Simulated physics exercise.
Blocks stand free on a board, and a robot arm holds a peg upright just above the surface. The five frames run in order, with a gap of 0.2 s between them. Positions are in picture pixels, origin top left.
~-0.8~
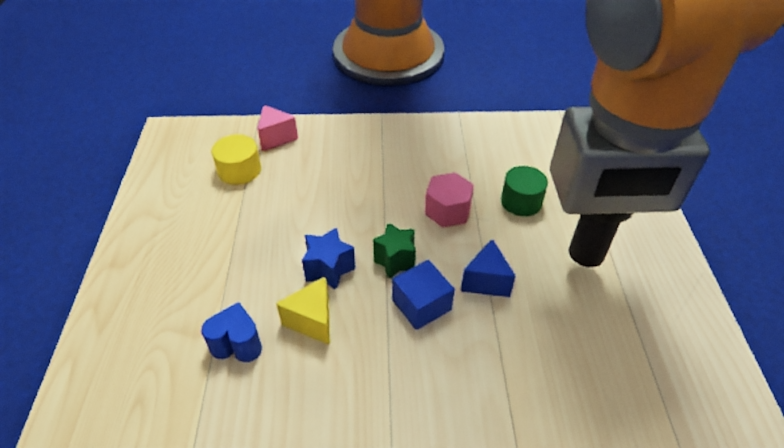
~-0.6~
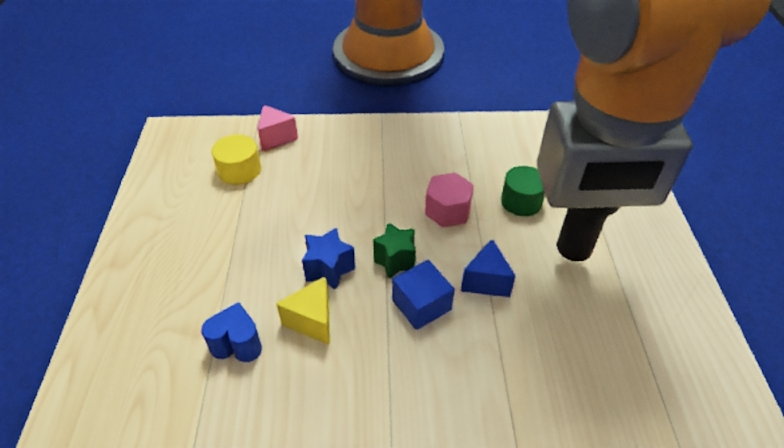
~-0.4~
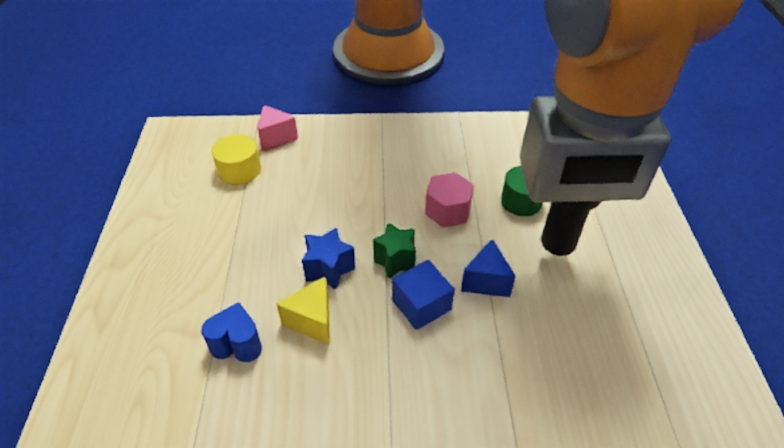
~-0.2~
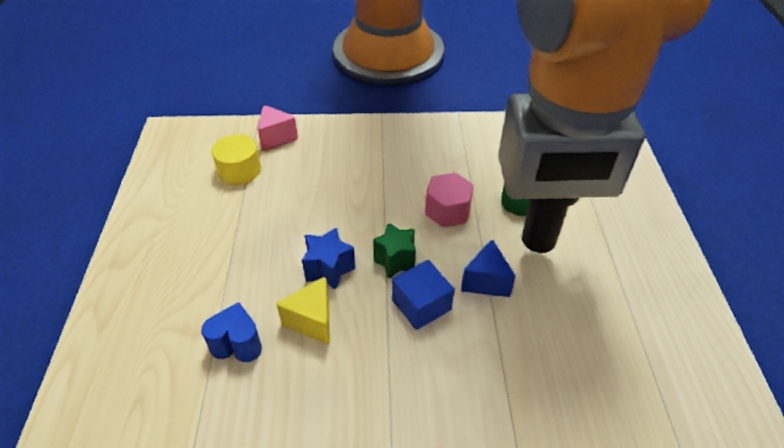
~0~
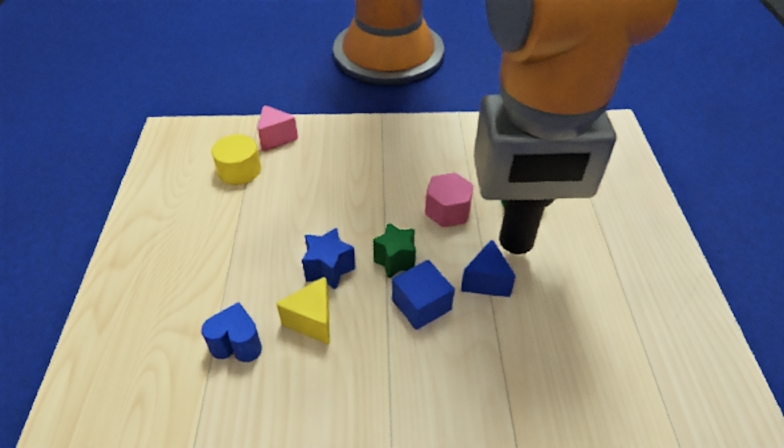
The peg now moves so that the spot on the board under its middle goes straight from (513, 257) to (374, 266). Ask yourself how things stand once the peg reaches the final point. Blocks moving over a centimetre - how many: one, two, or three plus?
The way I see it, the answer is three or more.
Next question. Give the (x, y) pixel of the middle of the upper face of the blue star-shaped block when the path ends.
By then it is at (299, 248).
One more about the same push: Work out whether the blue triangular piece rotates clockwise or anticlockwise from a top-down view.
It rotates counterclockwise.
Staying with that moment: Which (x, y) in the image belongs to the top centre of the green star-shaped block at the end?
At roughly (340, 242).
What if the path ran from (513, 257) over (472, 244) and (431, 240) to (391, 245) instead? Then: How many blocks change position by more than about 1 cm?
Just one will move.
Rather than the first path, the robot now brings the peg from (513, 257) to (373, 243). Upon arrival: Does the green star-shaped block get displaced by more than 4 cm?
In short: No.
The first path, step by step. One third of the way, peg (467, 244); blue triangular piece (472, 264), turned 65° anticlockwise.
Two thirds of the way, peg (420, 247); green star-shaped block (387, 239); blue triangular piece (470, 265), turned 75° anticlockwise.
At the end, peg (374, 251); blue star-shaped block (299, 248); green star-shaped block (340, 242); blue square piece in place; blue triangular piece (470, 265), turned 75° anticlockwise.
